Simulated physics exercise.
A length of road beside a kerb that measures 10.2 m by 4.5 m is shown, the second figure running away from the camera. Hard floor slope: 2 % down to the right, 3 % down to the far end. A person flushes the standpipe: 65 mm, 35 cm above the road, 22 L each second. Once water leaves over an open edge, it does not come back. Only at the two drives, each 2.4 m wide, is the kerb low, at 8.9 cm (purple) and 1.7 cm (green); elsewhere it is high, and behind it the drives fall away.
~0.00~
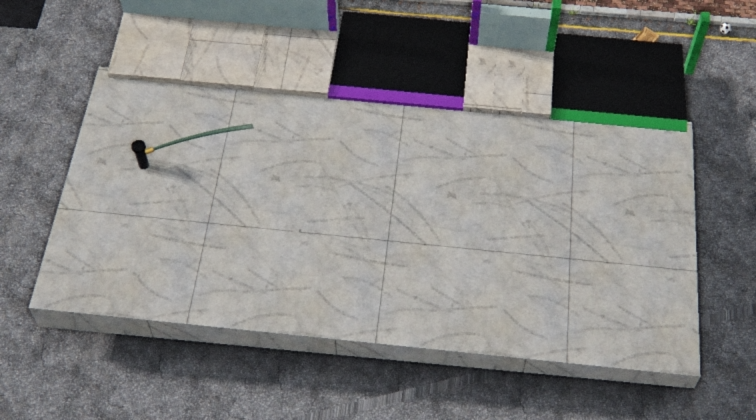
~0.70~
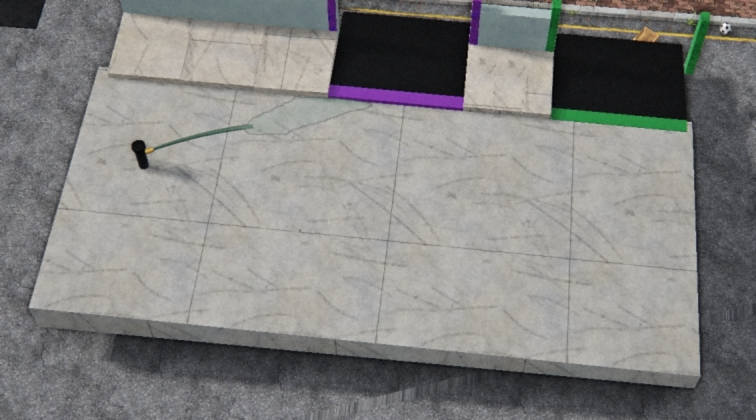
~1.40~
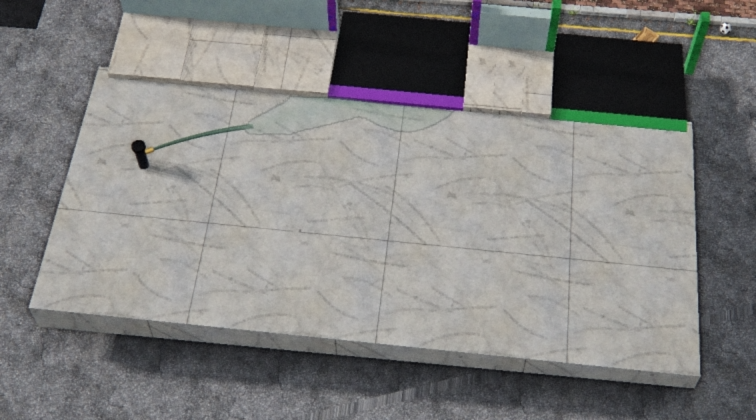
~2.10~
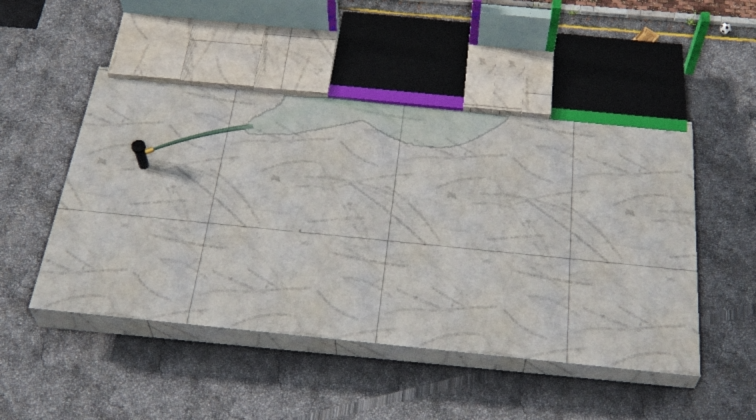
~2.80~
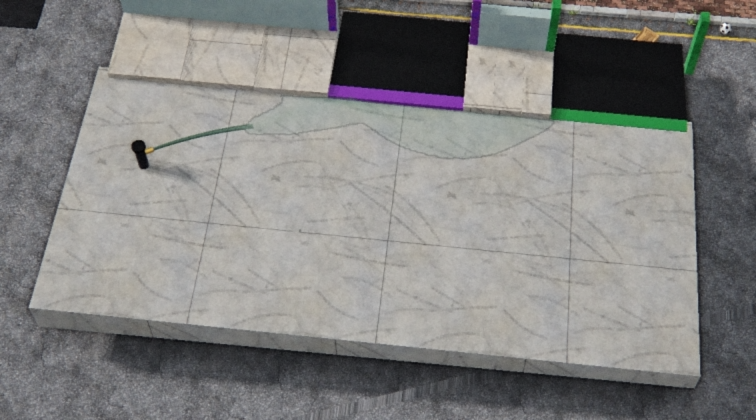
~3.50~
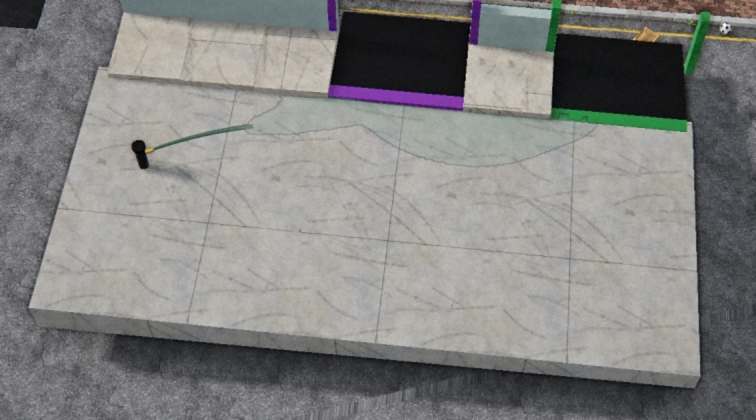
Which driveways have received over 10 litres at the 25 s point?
My prediction: Most likely the purple drive ends up short of the mark; most likely the green drive ends up above the mark.
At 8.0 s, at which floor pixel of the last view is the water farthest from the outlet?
Front tip: Around pixel (676, 139).
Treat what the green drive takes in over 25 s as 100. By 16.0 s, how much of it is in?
I'd say close to 50 in a hundred.
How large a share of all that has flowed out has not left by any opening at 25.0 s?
Close to 28 percent.
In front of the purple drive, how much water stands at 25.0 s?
Depth: Approx. 4.5 cm.
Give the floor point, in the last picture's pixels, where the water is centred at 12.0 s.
Roughly (503, 138) in the last view.
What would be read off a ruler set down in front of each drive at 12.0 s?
Purple 4.5 cm, green 3.5 cm.
After 5.0 s water covers 10 % of the floor and is deepest (4 cm) near (359, 109); purple drive 4.8 cm at the lowered kerb, 0 L in, green drive 2.4 cm at the lowered kerb, 0 L in.
After 8.0 s water covers 15 % of the floor and is deepest (4 cm) near (359, 109); purple drive 4.7 cm at the lowered kerb, 0 L in, green drive 3.3 cm at the lowered kerb, 12 L in.
After 12.0 s water covers 15 % of the floor and is deepest (4 cm) near (359, 109); purple drive 4.7 cm at the lowered kerb, 0 L in, green drive 3.4 cm at the lowered kerb, 39 L in.
After 16.0 s water covers 15 % of the floor and is deepest (4 cm) near (359, 109); purple drive 4.7 cm at the lowered kerb, 0 L in, green drive 3.4 cm at the lowered kerb, 69 L in.
After 25.0 s water covers 15 % of the floor and is deepest (4 cm) near (359, 109); purple drive 4.7 cm at the lowered kerb, 0 L in, green drive 3.4 cm at the lowered kerb, 135 L in.
